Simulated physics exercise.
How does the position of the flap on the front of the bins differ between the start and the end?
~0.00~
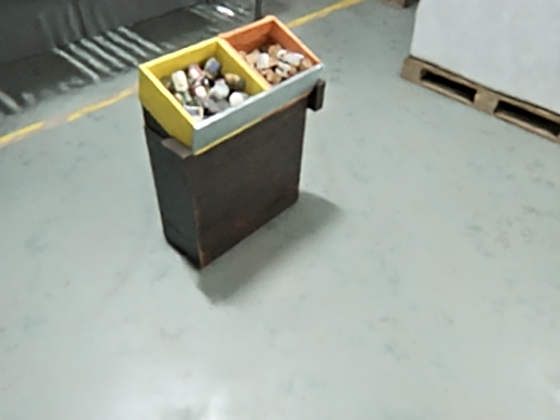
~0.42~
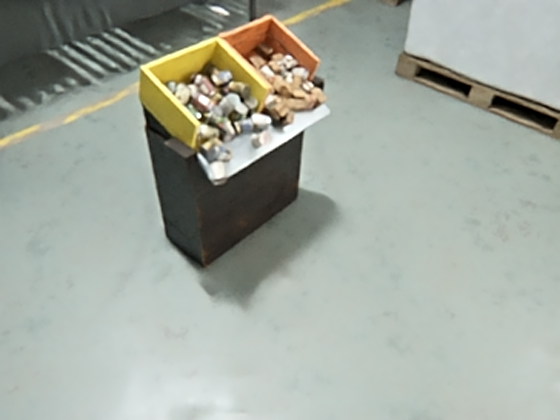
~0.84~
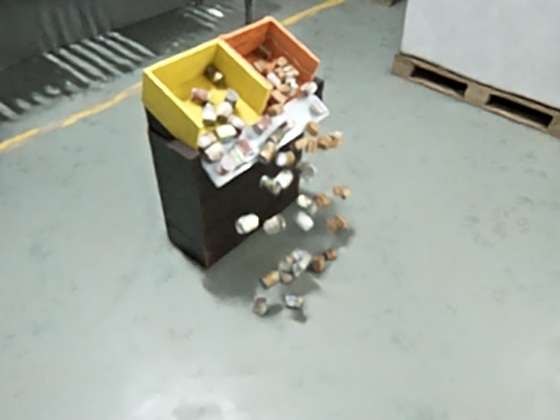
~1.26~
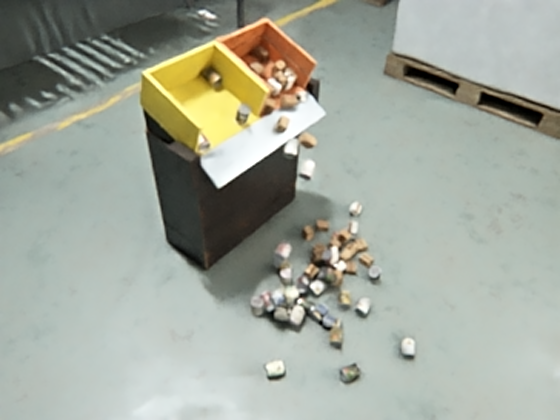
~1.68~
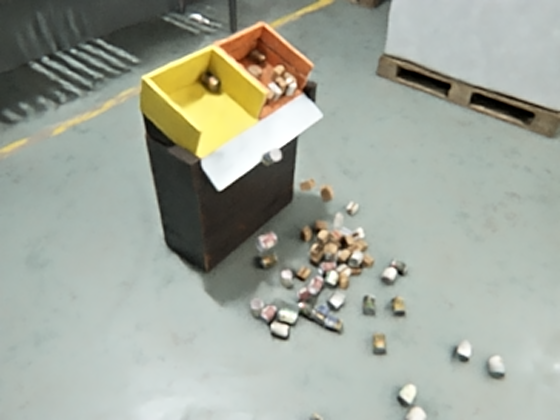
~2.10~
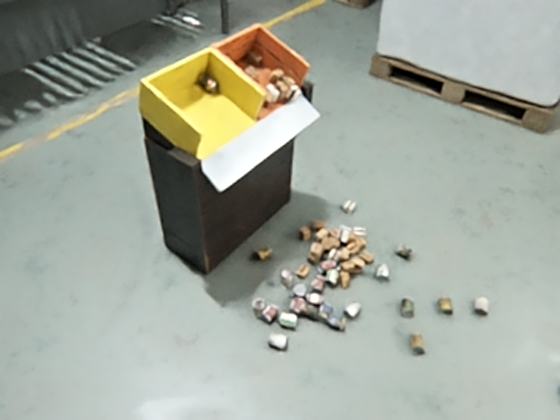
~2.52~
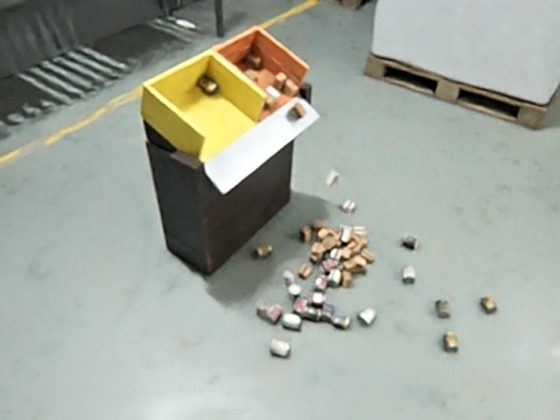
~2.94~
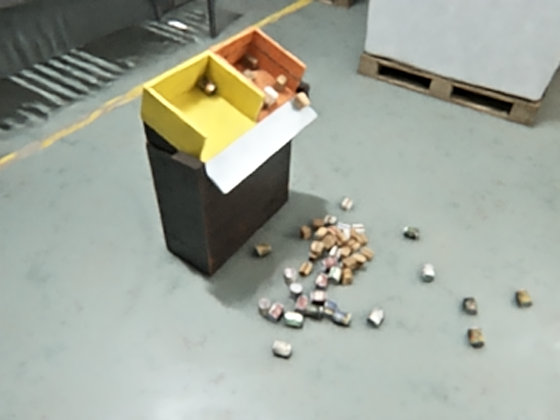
At the start the flap leans up against the front of the bins, closing them off. By the end it has swung over on its bottom edge and lies turned over, sloping outward and down in front of them.
